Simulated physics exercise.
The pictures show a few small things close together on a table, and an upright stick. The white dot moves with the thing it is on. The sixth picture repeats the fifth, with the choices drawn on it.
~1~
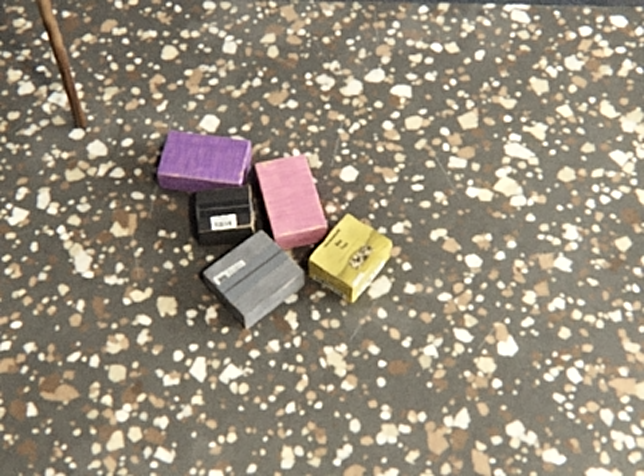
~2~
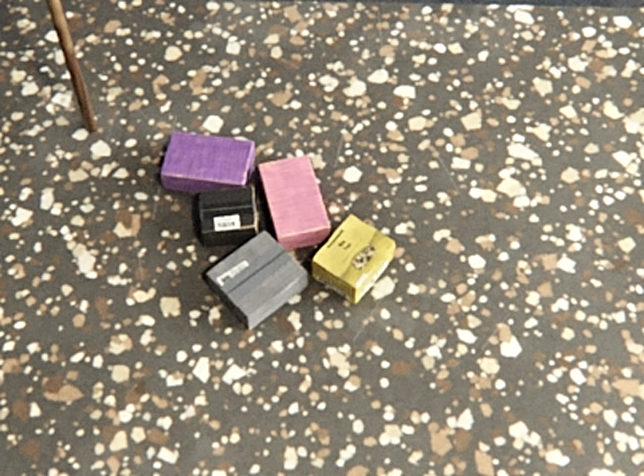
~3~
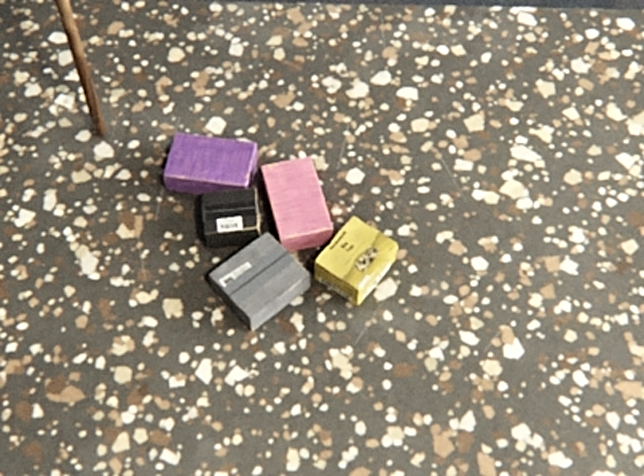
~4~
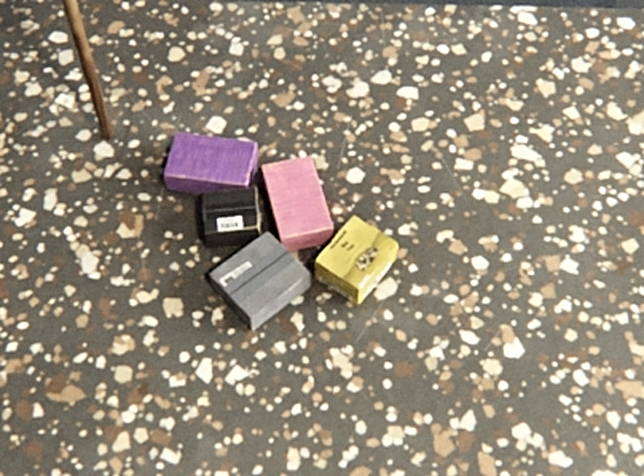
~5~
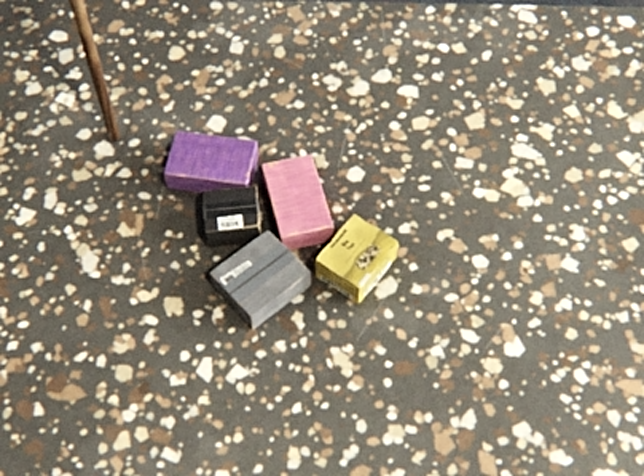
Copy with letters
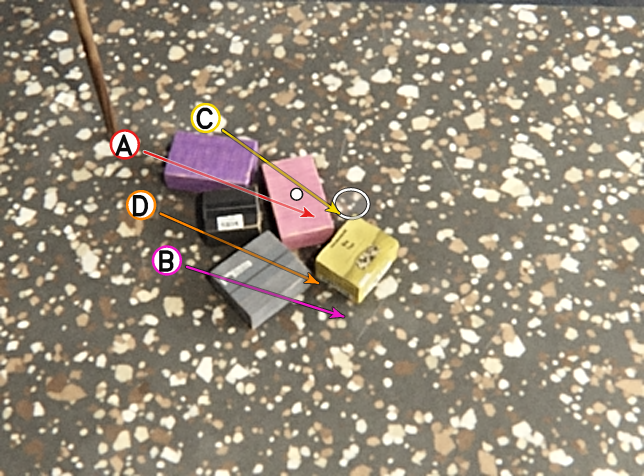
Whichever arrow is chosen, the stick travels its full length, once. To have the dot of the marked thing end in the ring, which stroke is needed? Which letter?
With A the dot lies in the ring.
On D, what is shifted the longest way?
The black box.
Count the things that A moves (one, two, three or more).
In all, three or more.
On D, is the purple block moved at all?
On that stroke, no.
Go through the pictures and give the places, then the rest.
In the first picture, yellow packet (350, 258); grey box (254, 279); pink block (290, 202).
In the second picture, pink block (294, 202); black box (229, 217).
In the third picture, purple block (212, 166); yellow packet (356, 260).
In the fourth picture, grey box (260, 280); pink block (297, 203).
In the fifth picture, black box (232, 216); purple block (212, 164); yellow packet (357, 258).
On the copy, A from (144, 152) to (314, 217); B from (187, 267) to (344, 317); C from (223, 130) to (339, 213); D from (160, 214) to (318, 283); the ring at (351, 204); the white dot at (297, 194).
On A. First, foot of the stick (204, 175); pink block (317, 205); purple block (251, 170).
Then, foot of the stick (265, 199); pink block (334, 208); purple block (299, 163).
Finally, foot of the stick (314, 217); pink block (350, 212); purple block (307, 161); the dot on the pink block is in the ring.
By contrast, B leaves the dotted thing at (297, 202); C leaves the dotted thing at (341, 251); D leaves the dotted thing at (325, 190).
